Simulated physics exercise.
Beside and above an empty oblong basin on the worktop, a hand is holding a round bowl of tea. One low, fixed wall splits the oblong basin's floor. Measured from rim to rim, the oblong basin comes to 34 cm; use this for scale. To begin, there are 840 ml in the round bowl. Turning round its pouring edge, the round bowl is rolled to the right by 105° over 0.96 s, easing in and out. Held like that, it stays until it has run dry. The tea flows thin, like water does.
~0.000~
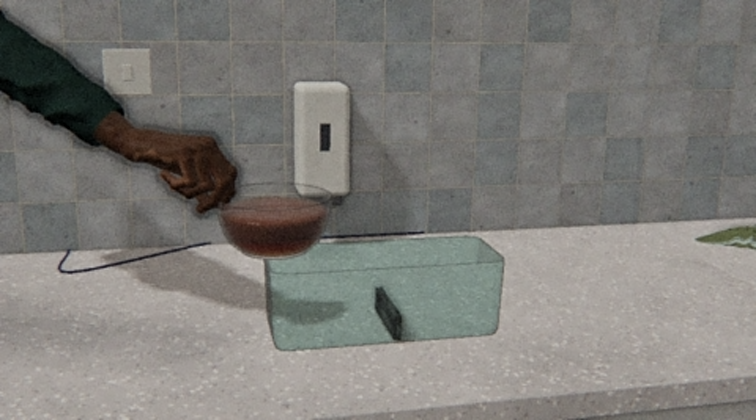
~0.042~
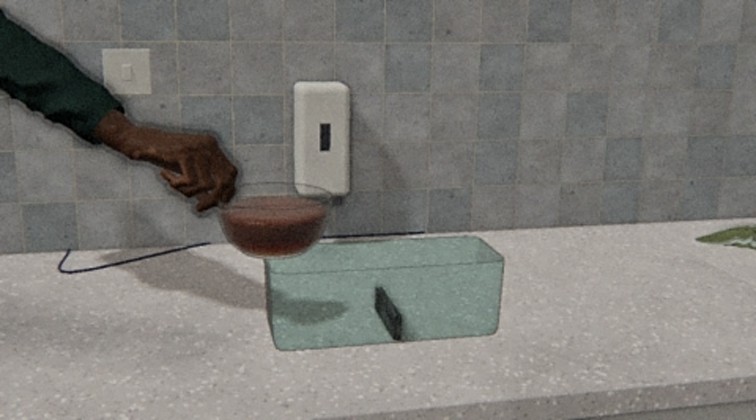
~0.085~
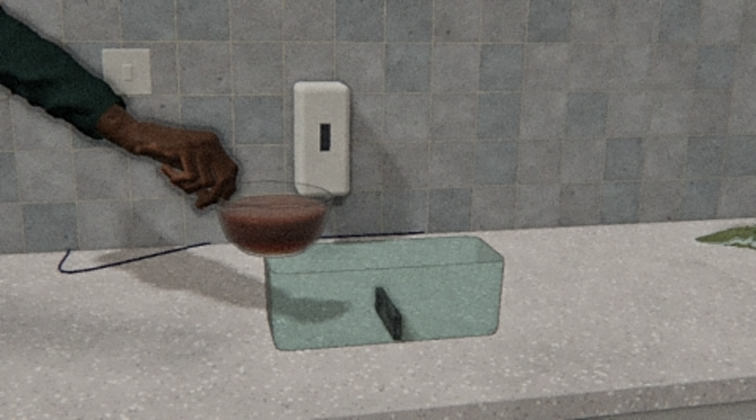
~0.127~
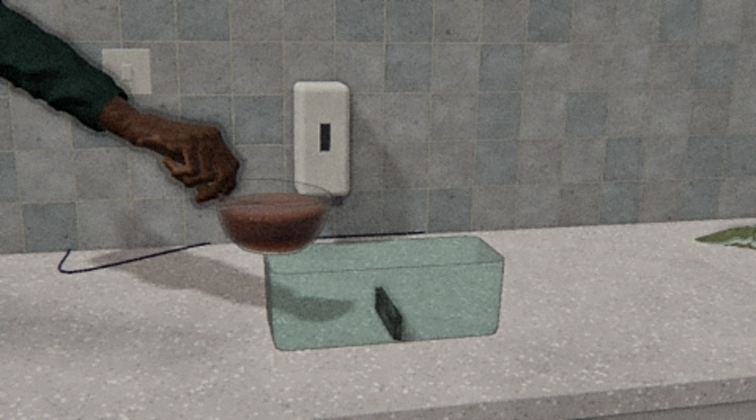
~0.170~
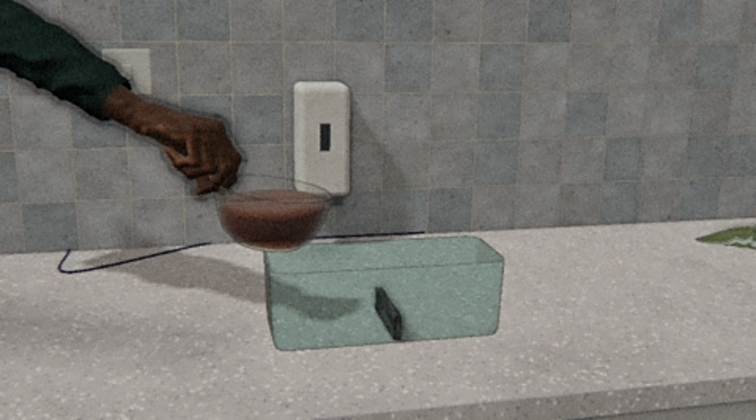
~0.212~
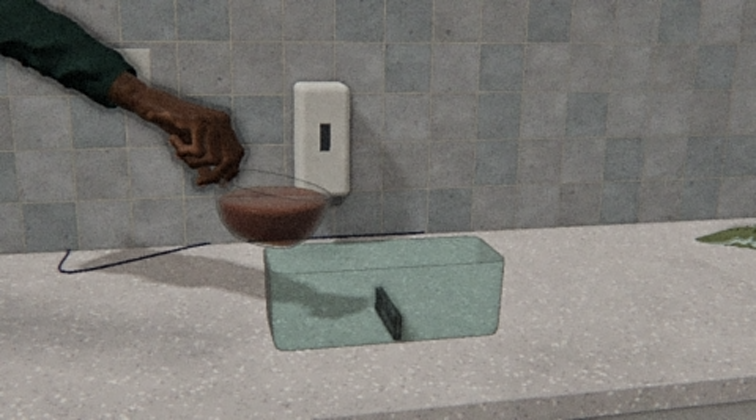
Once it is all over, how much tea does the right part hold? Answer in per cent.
The right part holds about 73 per cent.
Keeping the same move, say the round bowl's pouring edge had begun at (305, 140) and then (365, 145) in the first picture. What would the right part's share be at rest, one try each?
The first try gives around 60 percent, the second around 75 percent.
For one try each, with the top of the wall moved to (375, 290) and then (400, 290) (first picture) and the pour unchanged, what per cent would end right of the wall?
Respectively 90 and 55 %.
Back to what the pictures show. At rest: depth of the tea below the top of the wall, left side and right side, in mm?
Roughly 28 mm on the left side and roughly 6 mm on the right.
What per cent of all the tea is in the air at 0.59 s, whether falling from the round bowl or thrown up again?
About 34 per cent.
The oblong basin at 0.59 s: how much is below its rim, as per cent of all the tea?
At that time the basin holds about 8 per cent of the liquid.
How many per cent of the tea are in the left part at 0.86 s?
The left part holds some 14 per cent.
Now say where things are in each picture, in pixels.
It leans 0°; its right rim is at (331, 195); the tea meets the walls at (219, 210) and (327, 205); the oblong basin's rim runs from (267, 261) to (492, 249); the wall's top is at (388, 302), in the first frame.
It leans 1°; its right rim is at (331, 195); the tea meets the walls at (219, 210) and (327, 205), in the second frame.
It leans 2°; its right rim is at (331, 195); the tea meets the walls at (219, 209) and (327, 204), in the third frame.
It leans 4°; its right rim is at (330, 195); the tea meets the walls at (219, 207) and (327, 202), in the fourth frame.
It leans 8°; its right rim is at (330, 195); the tea meets the walls at (219, 203) and (327, 199), in the fifth frame.
It leans 12°; its right rim is at (330, 195); the tea meets the walls at (218, 199) and (327, 196), in the sixth frame.
By 0.59 s the tilt is 70° and 58 per cent is still to pour, 8 is left of the wall and 0 right of it.
By 0.86 s the tilt is 102° and 4 per cent is still to pour, 13 is left of the wall and 69 right of it.
By 1.15 s the tilt is 105° and 0 per cent is still to pour, 23 is left of the wall and 76 right of it.
By 1.46 s the tilt is 105° and 0 per cent is still to pour, 27 is left of the wall and 73 right of it.
At rest 27 per cent lies left of the wall, 73 right of it and 1 outside.
